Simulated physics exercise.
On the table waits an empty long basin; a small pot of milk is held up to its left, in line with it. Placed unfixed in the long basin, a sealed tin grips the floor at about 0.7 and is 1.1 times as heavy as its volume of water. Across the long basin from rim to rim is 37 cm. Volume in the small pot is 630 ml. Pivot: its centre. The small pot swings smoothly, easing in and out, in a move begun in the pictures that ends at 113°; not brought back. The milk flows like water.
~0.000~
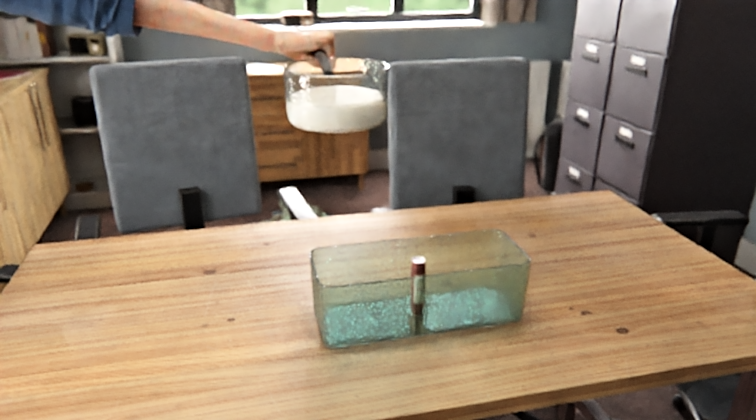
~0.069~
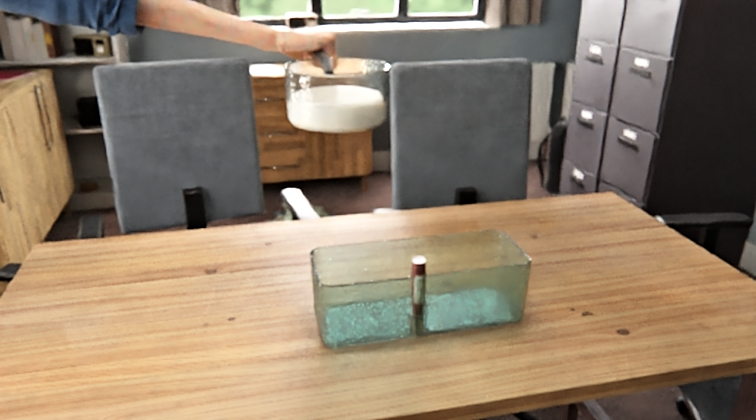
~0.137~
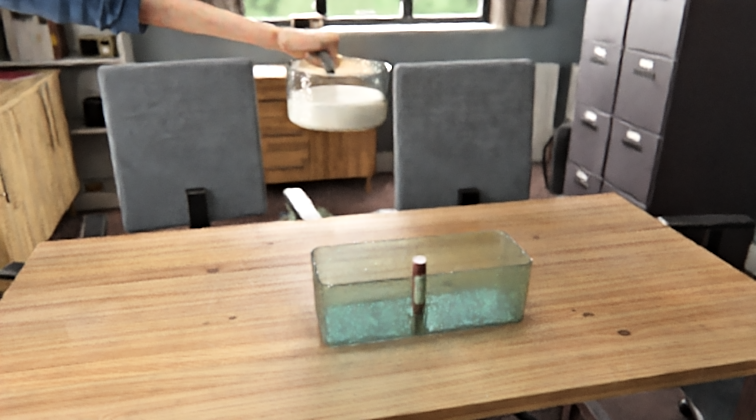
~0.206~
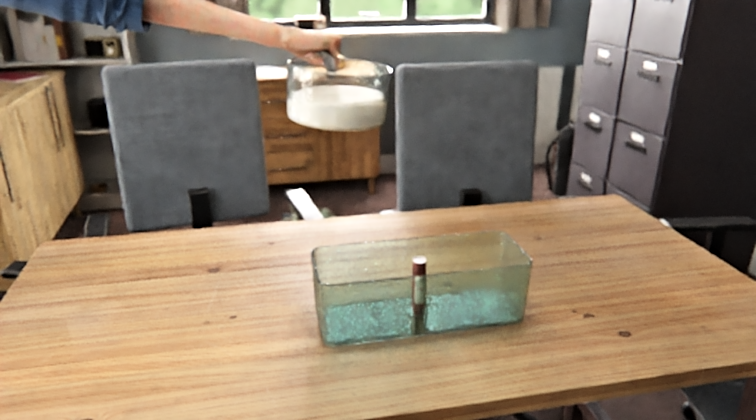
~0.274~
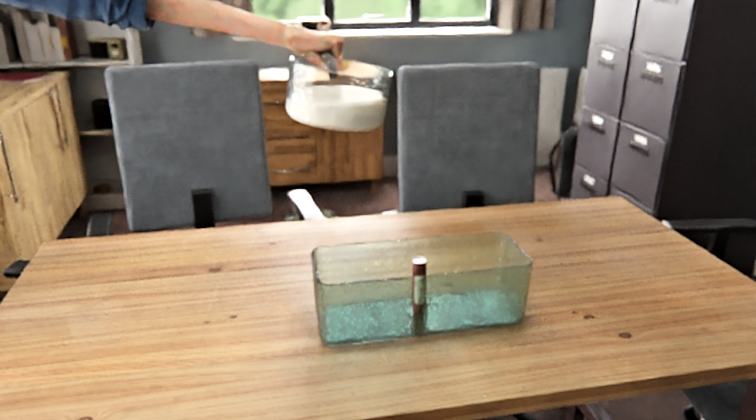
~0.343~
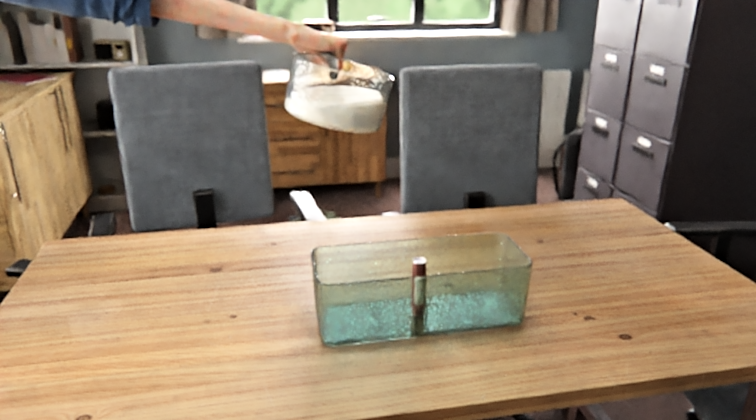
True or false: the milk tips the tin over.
True.
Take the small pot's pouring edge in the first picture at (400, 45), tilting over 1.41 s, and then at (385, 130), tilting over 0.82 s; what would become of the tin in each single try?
Try 1: Still standing; try 2: Tipped over.
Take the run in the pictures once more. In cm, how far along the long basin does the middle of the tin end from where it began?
Looks like roughly 7.5 cm in total.
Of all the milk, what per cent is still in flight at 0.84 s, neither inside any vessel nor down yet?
30 %.
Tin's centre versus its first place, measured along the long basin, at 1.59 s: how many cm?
Close to 7 cm.
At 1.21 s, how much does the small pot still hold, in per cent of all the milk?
14 %.
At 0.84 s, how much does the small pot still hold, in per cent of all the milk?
Some 70 % of it is still there.
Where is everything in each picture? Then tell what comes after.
It leans 0°; its right rim is at (386, 66); the milk meets the walls at (288, 98) and (383, 93); the long basin's rim runs from (314, 269) to (516, 246); the tin's top is at (418, 262), in the first picture.
It leans 1°; its right rim is at (387, 66); the milk meets the walls at (289, 98) and (384, 93), in the second picture.
It leans 2°; its right rim is at (388, 67); the milk meets the walls at (289, 97) and (384, 93), in the third picture.
It leans 5°; its right rim is at (389, 70); the milk meets the walls at (289, 96) and (384, 93), in the fourth picture.
It leans 9°; its right rim is at (391, 73); the milk meets the walls at (289, 96) and (384, 94), in the fifth picture.
It leans 14°; its right rim is at (392, 78); the milk meets the walls at (288, 96) and (384, 94), in the sixth picture.
After 0.84 s the tilt is 67° and 71 per cent is still to pour; the tin stands where it began.
After 1.21 s the tilt is 103° and 13 per cent is still to pour; the tin stands where it began.
After 1.59 s the tilt is 113° and 0 per cent is still to pour; the tin lies on its side.
After 2.00 s the tilt is 113° and 0 per cent is still to pour; the tin lies on its side.
In the end the tin lies on its side.
